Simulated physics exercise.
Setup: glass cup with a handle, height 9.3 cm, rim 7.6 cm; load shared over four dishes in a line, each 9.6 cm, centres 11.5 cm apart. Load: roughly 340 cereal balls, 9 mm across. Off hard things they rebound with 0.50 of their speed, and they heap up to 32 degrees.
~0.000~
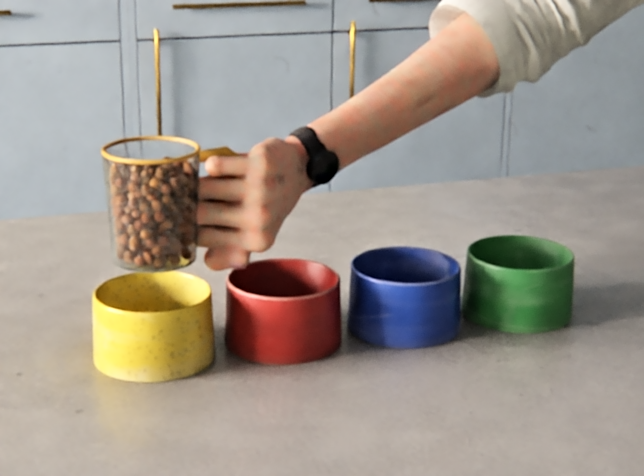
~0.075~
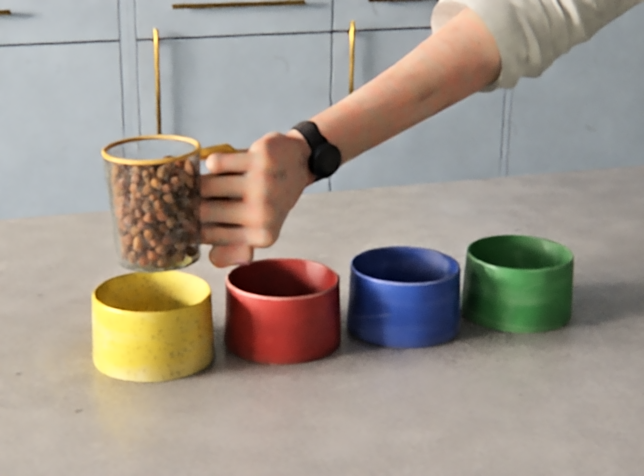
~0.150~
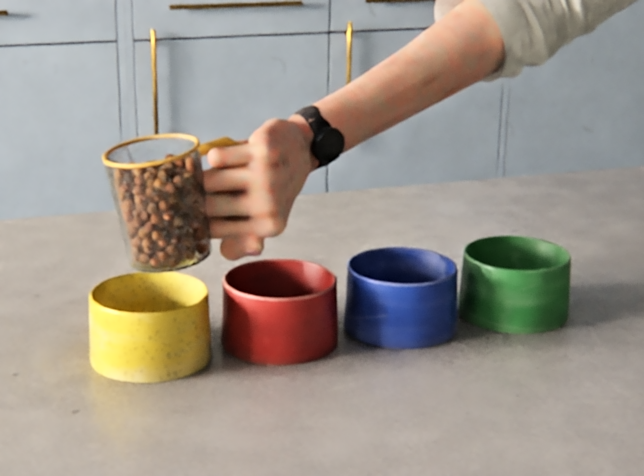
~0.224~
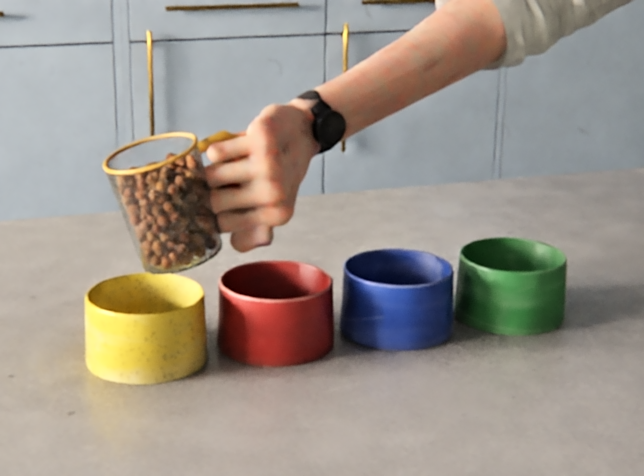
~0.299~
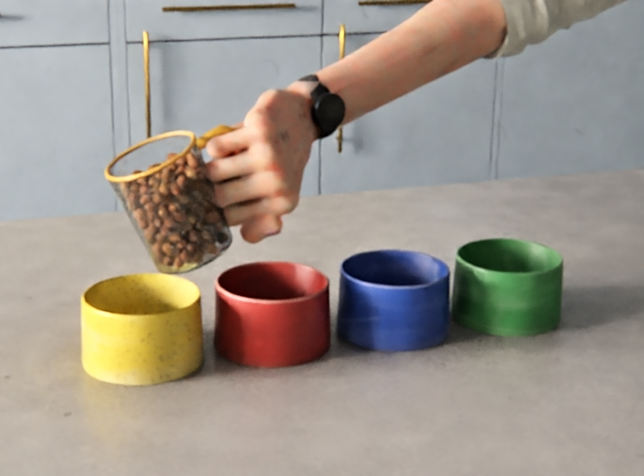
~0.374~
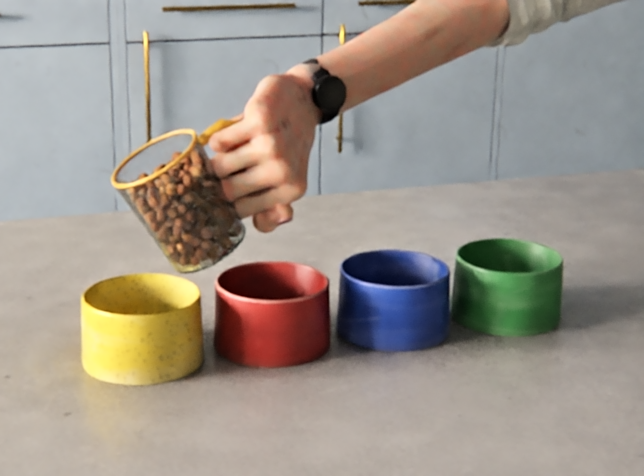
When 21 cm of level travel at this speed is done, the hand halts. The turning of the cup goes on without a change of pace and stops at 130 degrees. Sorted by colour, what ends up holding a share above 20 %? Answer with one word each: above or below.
Red above, blue below, green below, yellow below, counter below.
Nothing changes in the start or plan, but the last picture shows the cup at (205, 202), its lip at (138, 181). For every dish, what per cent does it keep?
Red 40, blue 10, green 0, yellow 0.
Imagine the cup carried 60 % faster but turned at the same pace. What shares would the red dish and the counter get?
In that case: Red 40, and counter 50.
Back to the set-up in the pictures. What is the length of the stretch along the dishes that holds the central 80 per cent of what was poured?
I'd put it at close to 6 cm.
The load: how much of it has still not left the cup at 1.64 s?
Close to 0 in a hundred.
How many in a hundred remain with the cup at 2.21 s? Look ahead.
It comes out close to 0 per cent.
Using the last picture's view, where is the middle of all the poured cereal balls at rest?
Around (267, 317).
Then, at 1.13 s, tilt 99 degrees; cup holds 95 %.
After 1.64 s, tilt 130 degrees; cup holds 0 %, red 90 %, yellow 5 %.
Then, at 2.21 s, tilt 130 degrees; cup holds 0 %, red 90 %, yellow 5 %.
At rest (2.5 s), red 90 %, blue 0 %, green 0 %, yellow 5 %, counter 5 %.
